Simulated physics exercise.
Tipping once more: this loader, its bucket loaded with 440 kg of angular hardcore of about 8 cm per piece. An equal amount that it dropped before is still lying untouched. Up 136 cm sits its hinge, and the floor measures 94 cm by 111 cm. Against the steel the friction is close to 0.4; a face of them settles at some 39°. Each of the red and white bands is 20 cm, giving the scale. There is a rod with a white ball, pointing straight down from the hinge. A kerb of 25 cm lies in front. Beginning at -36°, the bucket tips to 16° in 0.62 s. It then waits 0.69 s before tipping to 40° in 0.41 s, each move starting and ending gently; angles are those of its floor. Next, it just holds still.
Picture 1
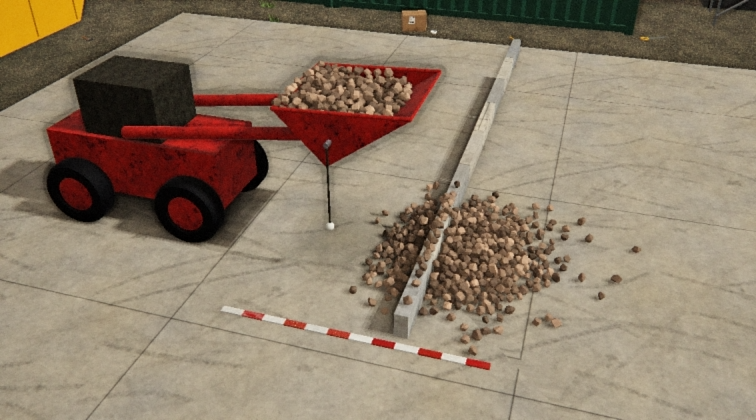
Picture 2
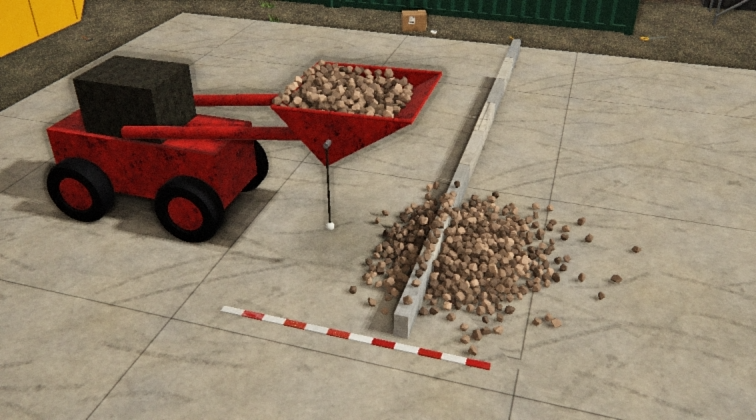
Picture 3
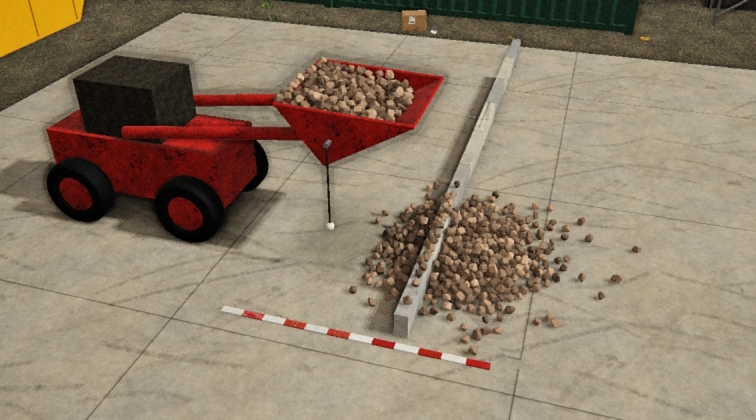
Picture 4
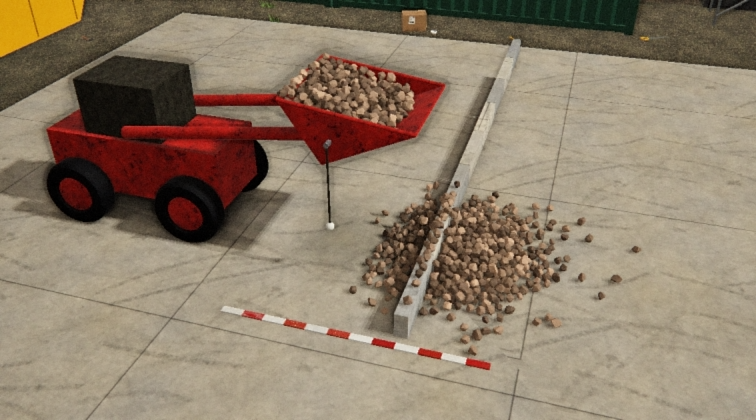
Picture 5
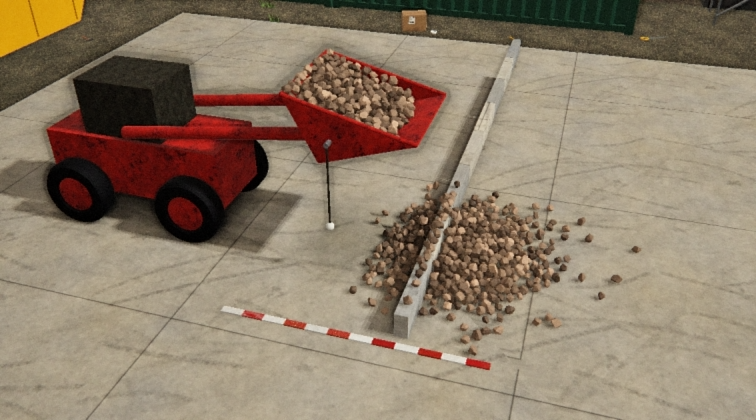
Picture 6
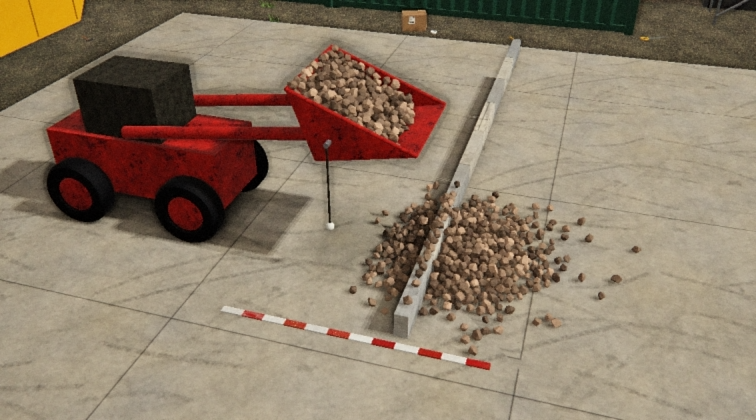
At first, a red loader on the left holds a bucket of brown stones raised, while a pile of similar stones lies across a pale kerb. The bucket then tilts gradually forward, its lip lowering and its back edge rising, with the stones still inside, while the loader and ground pile remain still.
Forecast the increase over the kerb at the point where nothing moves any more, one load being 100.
I would say 38 per cent.
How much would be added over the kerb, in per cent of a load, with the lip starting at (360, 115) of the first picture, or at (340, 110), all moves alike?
First place about 0 %, second about 0 %.
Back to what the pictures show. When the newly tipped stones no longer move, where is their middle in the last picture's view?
Middle: Approx. (425, 234) px.
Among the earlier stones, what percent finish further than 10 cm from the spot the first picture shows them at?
Around 0 in a hundred.
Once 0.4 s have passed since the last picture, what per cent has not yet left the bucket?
Close to 100 in a hundred.
Then, 0.2 s after the last picture the floor is at 7°; in per cent of one load, 100 in the bucket, 26 on this side of the kerb, 74 over the kerb; the foremost stones are at (592, 266).
Then, 0.4 s after the last picture the floor is at 16°; in per cent of one load, 100 in the bucket, 26 on this side of the kerb, 74 over the kerb; the foremost stones are at (592, 266).
Then, 1.9 s after the last picture the floor is at 40°; in per cent of one load, 20 in the bucket, 83 on this side of the kerb, 97 over the kerb; the foremost stones are at (592, 266).
Then, 4.6 s after the last picture the floor is at 40°; in per cent of one load, 0 in the bucket, 88 on this side of the kerb, 112 over the kerb; the foremost stones are at (592, 266). Net gain over the kerb, 38.
